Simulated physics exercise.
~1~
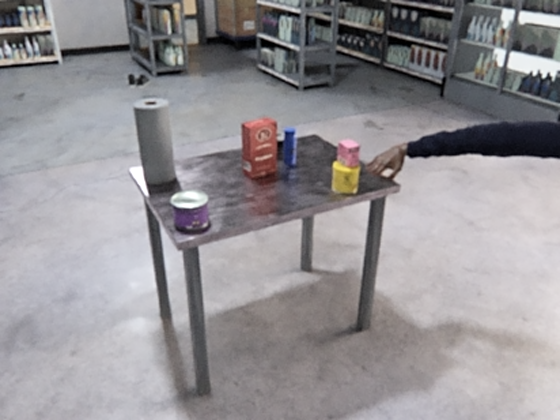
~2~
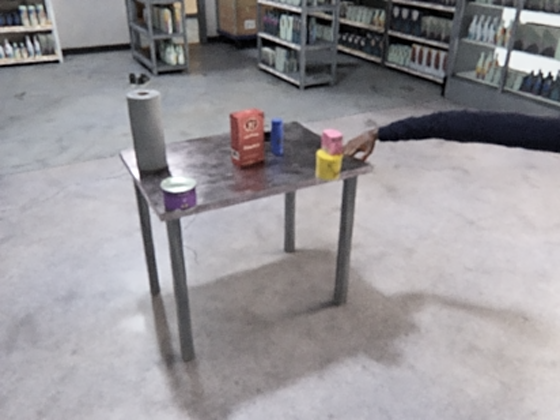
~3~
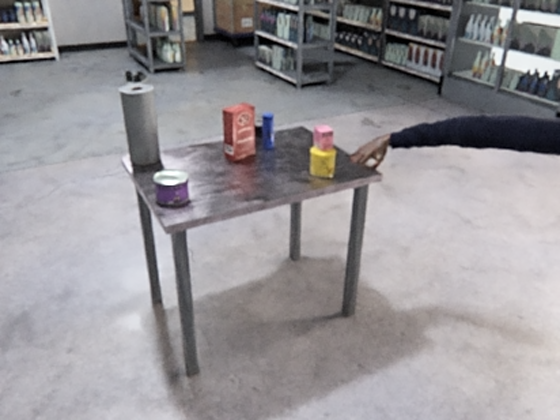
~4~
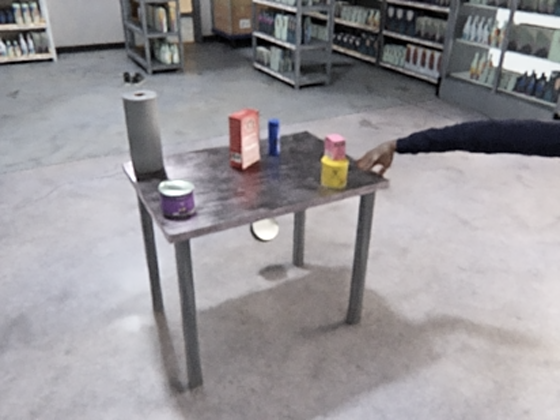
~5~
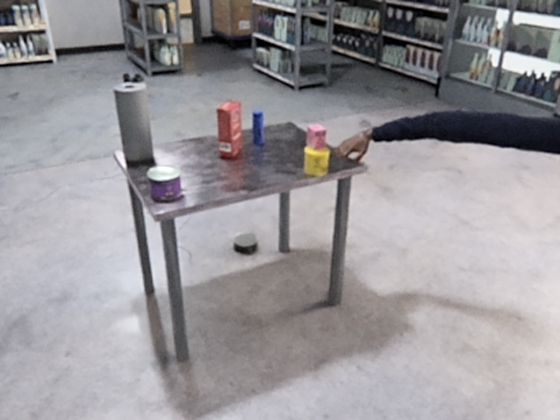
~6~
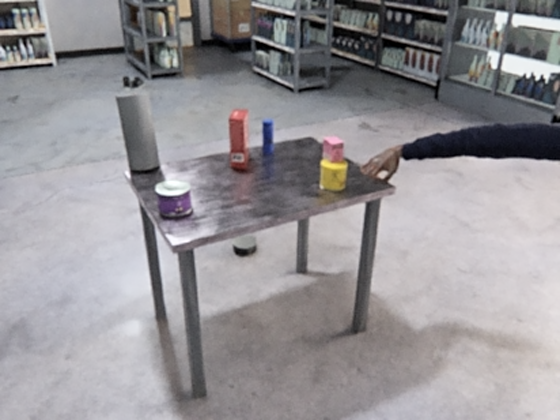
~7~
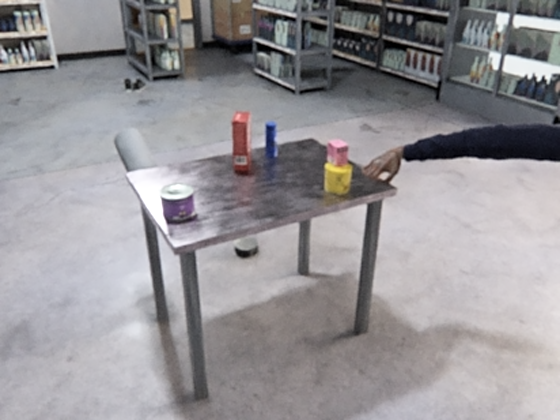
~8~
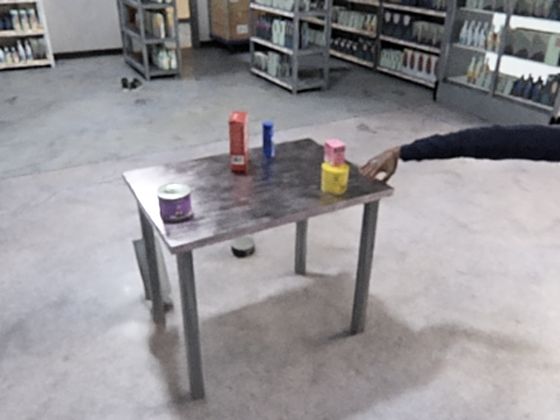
Small table being shaken back and forth by a hand at right, black tub then grey roll falling off, other items staying on.
